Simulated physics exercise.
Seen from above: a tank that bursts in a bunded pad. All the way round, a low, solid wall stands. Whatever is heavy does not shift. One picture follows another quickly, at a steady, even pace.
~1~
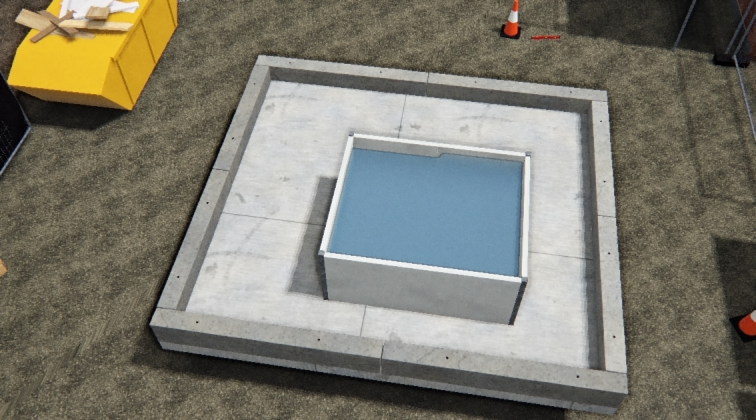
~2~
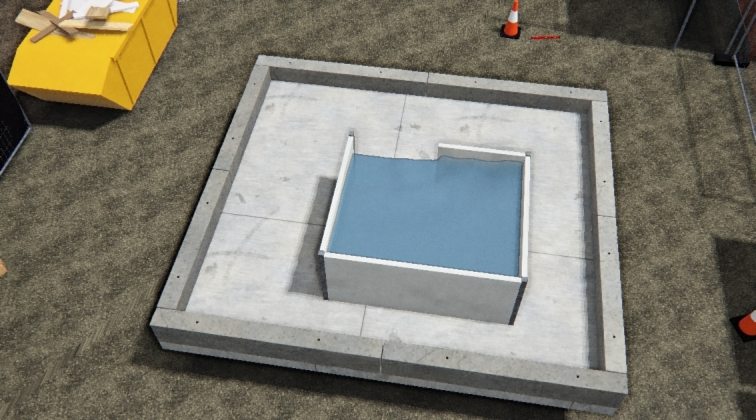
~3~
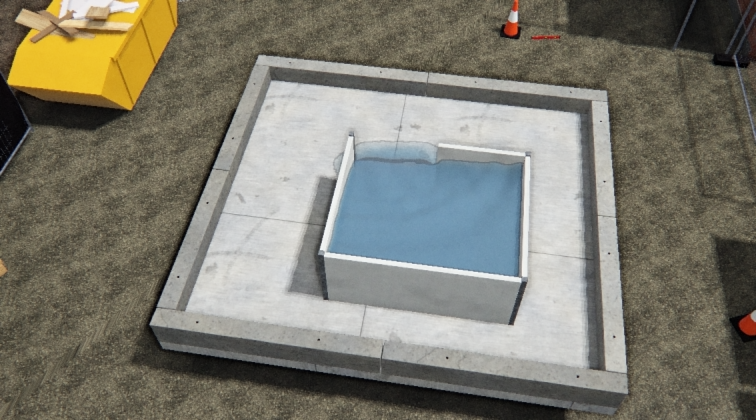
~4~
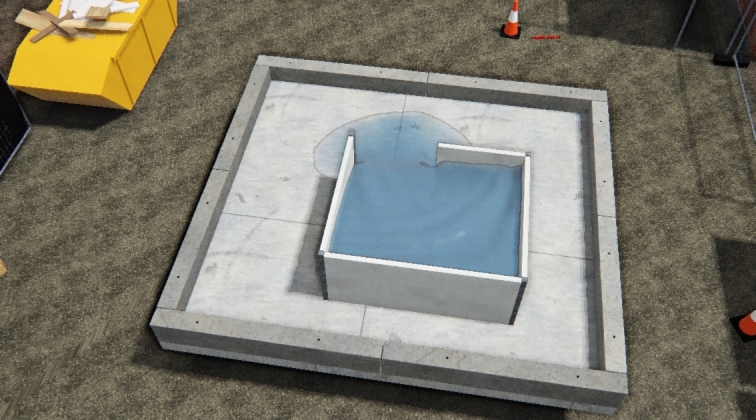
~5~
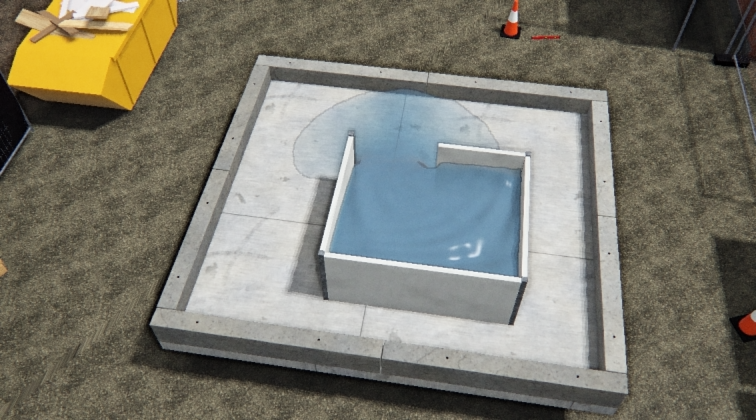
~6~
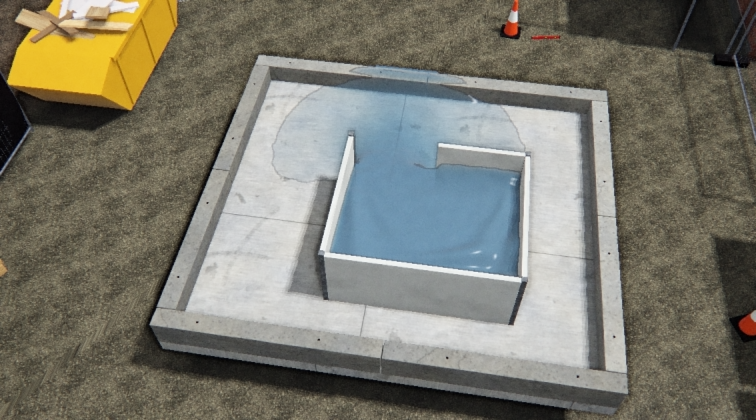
A square tank of blue water opens at its far side and water spreads across the pad.
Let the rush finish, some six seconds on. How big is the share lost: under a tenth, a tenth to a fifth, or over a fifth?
Tenth up to fifth.
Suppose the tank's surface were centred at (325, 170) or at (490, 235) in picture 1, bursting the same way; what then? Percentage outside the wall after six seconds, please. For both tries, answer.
Note: Try one close to 20 in a hundred, try two close to 10.
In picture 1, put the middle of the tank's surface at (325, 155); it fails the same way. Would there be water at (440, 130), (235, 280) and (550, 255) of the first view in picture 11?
Taking the three spots as listed, I'd say flooding, then no flooding, then no flooding.
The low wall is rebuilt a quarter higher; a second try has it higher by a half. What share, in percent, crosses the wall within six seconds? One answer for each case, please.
I'd put the first at around 6 percent and the second at around 4 percent.
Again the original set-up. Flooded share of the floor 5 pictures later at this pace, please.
It comes to roughly 45 in a hundred.
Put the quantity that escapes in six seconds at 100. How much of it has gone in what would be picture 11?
Around 15 percent.
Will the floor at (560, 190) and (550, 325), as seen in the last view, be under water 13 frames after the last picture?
The first point is swamped, the second spared.
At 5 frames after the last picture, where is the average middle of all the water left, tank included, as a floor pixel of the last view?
I would point to (411, 199).
A moment on, water covers 40 % of the floor; the low wall has let 0 % over.
Next, water covers 40 % of the floor; the low wall has let 2 % over.
Then, water covers 60 % of the floor; the low wall has let 10 % over.
Later, water covers 80 % of the floor; the low wall has let 12 % over.
In the end, water covers 85 % of the floor; the low wall has let 12 % over.
